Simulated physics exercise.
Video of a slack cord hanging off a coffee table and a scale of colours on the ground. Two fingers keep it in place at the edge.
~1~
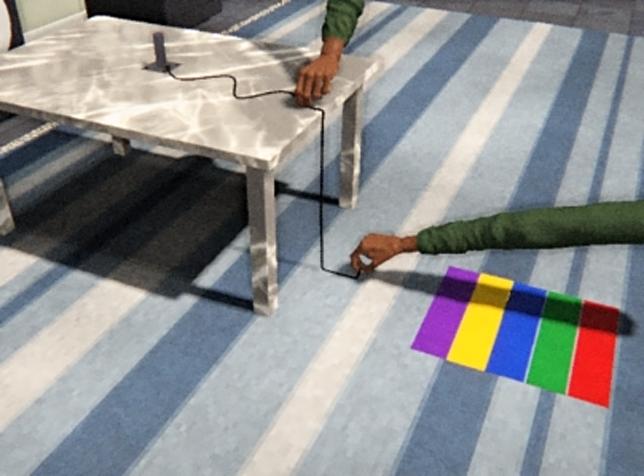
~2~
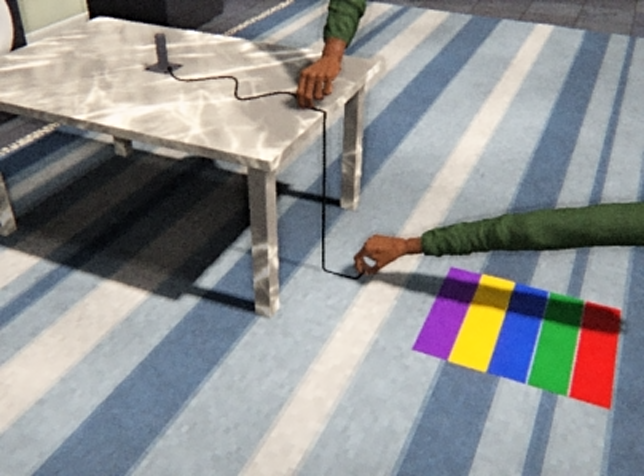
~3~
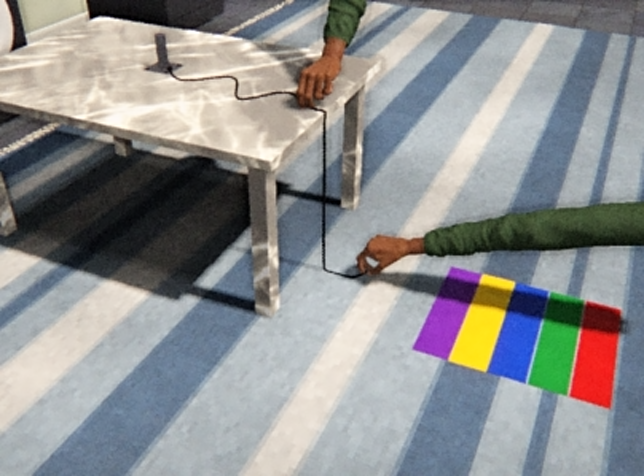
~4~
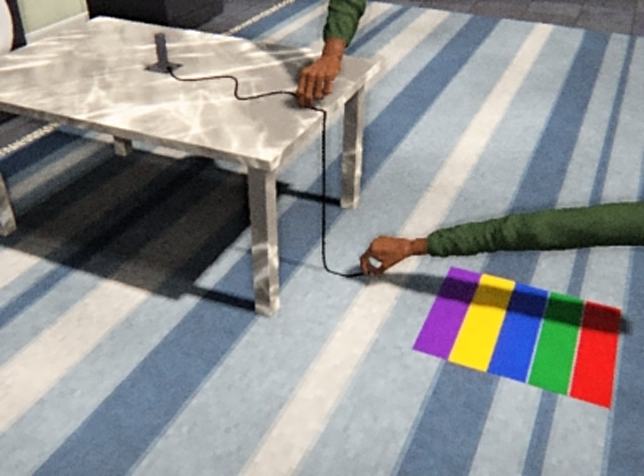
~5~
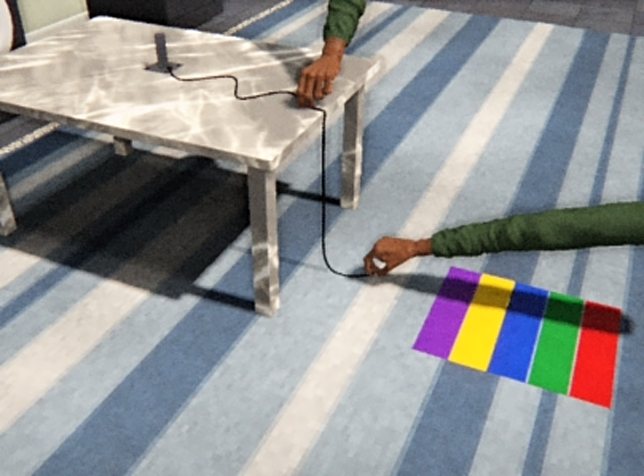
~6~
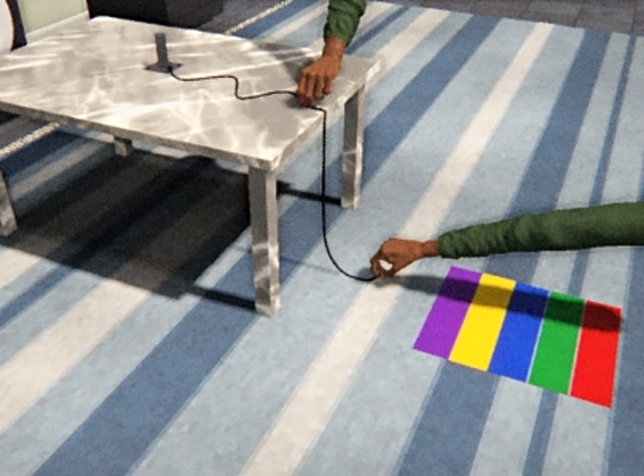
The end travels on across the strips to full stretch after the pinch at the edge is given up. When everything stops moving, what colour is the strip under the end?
The strip under the end is green.
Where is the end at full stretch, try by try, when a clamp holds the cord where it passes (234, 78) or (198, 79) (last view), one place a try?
Try by try: (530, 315), (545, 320).
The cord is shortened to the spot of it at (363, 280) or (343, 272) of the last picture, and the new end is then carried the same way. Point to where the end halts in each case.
Around (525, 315) for the first cut and around (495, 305) for the second.
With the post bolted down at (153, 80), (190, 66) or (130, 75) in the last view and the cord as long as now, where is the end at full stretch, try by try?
Roughly (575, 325), then (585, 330), then (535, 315).
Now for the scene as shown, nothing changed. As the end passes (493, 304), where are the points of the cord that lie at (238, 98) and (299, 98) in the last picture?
Approx. (288, 97); approx. (333, 136).
Soon after, end near (493, 304); over yellow.
Then, end near (534, 315); over blue.
At full stretch, end near (560, 322); over green. The end stops over the green strip.
